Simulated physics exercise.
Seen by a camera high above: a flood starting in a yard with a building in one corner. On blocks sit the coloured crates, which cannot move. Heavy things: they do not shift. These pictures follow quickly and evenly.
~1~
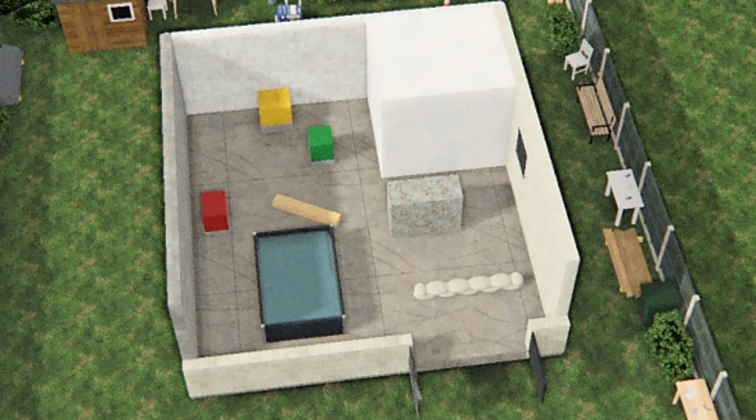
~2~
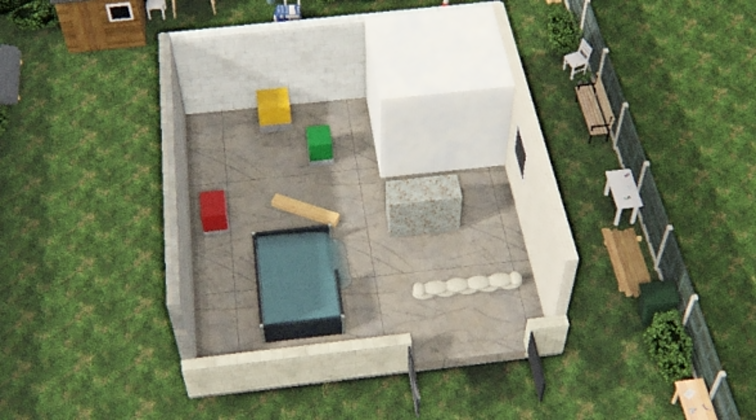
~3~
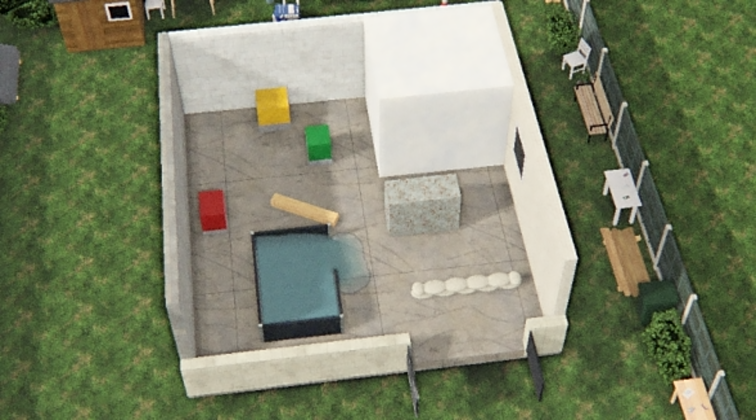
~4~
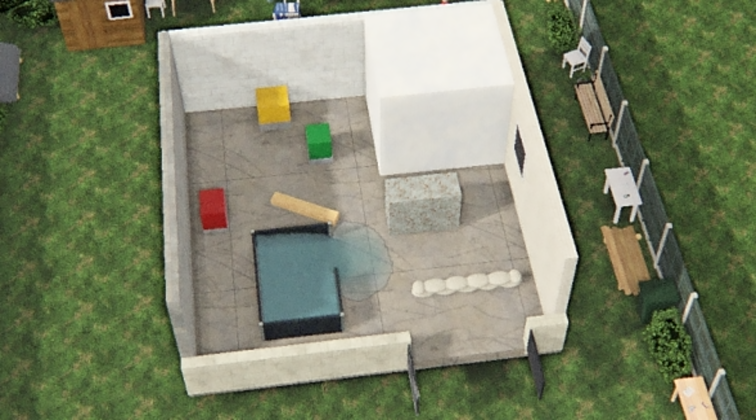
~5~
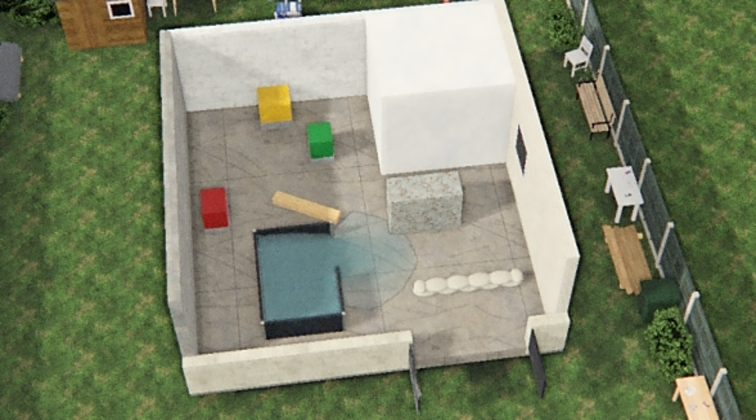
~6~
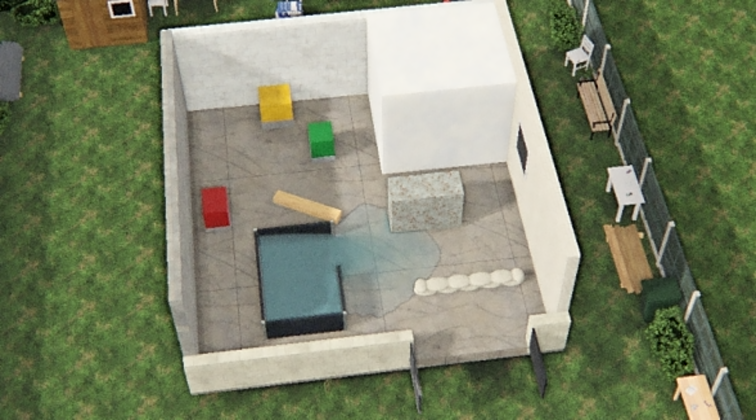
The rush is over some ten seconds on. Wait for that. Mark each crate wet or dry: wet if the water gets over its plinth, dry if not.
Yellow crate dry, green crate dry, red crate dry.
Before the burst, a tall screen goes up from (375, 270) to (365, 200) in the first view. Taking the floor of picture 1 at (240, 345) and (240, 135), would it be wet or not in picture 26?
As listed: Dry, under water.
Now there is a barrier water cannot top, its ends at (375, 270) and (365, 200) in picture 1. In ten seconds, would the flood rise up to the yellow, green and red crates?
Then: Yellow crate is safe; green crate is topped; red crate escapes it.
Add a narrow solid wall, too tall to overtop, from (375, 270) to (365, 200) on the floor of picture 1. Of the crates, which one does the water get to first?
First is the green one.
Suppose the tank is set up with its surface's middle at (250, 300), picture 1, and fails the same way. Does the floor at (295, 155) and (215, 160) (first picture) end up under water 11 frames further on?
Untouched, then untouched.
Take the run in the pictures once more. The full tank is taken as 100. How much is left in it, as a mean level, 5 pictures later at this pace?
Around 68 in a hundred, give or take.
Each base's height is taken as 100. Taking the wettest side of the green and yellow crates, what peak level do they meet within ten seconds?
About 40 percent and about 30 percent.
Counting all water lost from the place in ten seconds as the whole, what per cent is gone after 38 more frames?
Around 60 percent.
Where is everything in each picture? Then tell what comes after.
In the first frame, still water in the water tank at (298, 277).
In the second frame, the front is at (342, 287), out from the gap at (333, 260).
In the third frame, the front is at (366, 279), out from the gap at (332, 260).
In the fourth frame, the front is at (388, 270), out from the gap at (332, 259).
In the fifth frame, the front is at (413, 262), out from the gap at (334, 258).
In the sixth frame, the front is at (436, 259), out from the gap at (335, 257).
A moment on, water covers 20 % of the floor; the yellow crate not reached, the green crate not reached, the red crate not reached.
Next, water covers 30 % of the floor; the yellow crate not reached, the green crate water round its plinth, the red crate not reached.
Then, water covers 40 % of the floor; the yellow crate not reached, the green crate water round its plinth, the red crate not reached.
Later, water covers 50 % of the floor; the yellow crate water round its plinth, the green crate water round its plinth, the red crate not reached.
In the end, water covers 75 % of the floor; the yellow crate stayed above the water, the green crate stayed above the water, the red crate stayed above the water.
